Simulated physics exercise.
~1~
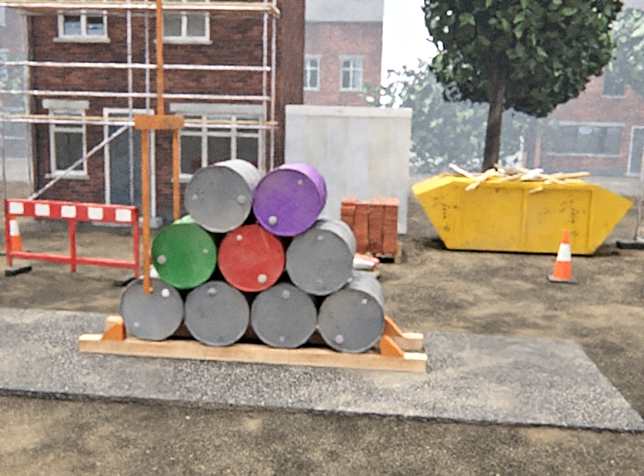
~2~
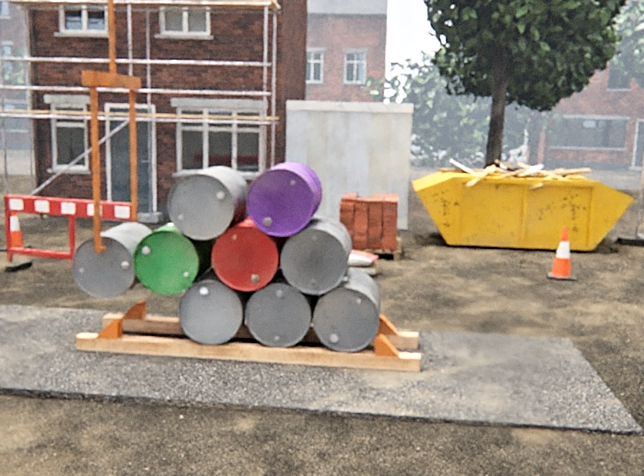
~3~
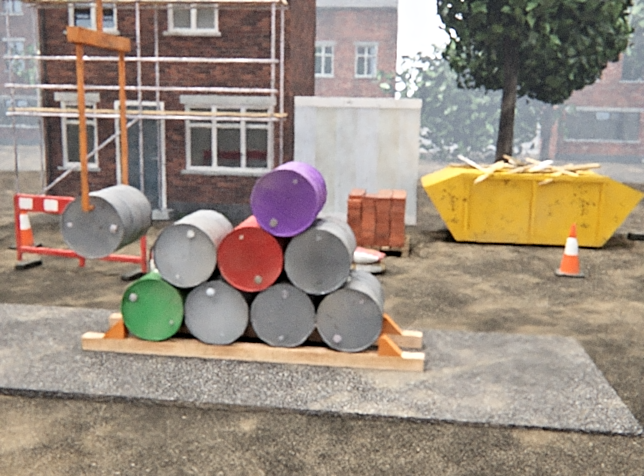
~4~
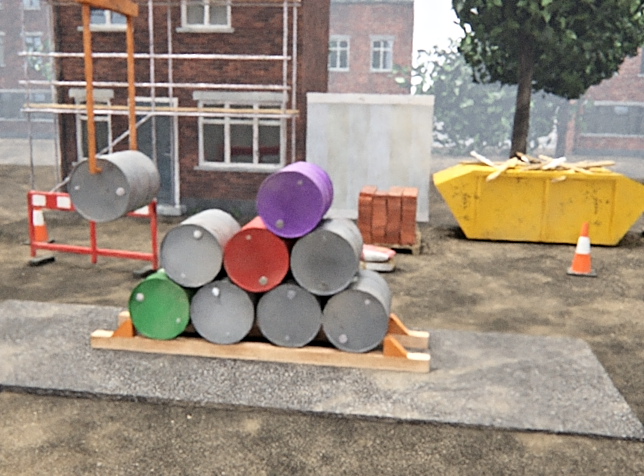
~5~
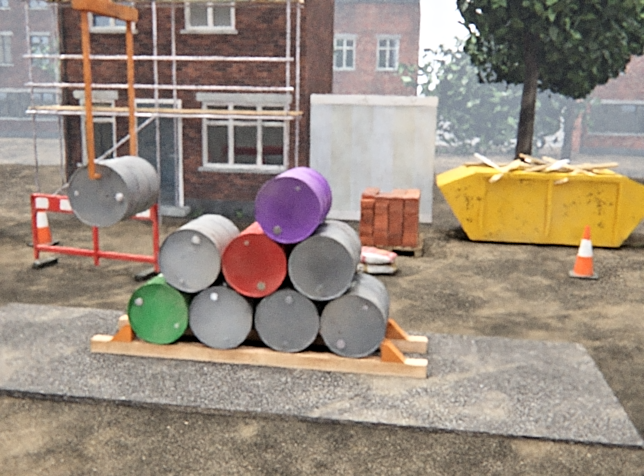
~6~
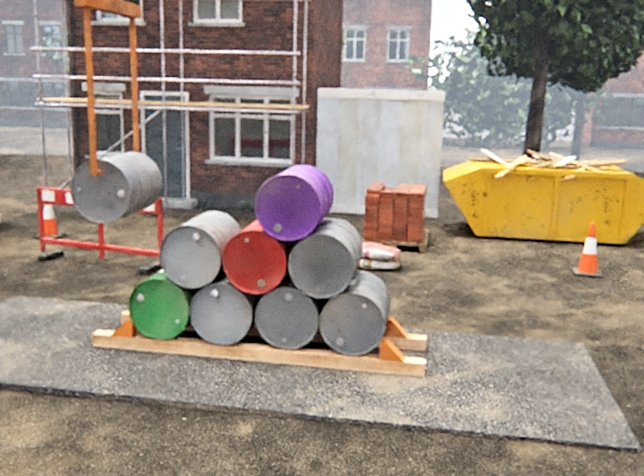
An orange lifting frame pulled the bottom left grey drum out of a stack and up into the air, and the green drum dropped into its place while a grey one shifted left and down; purple and red stayed put.
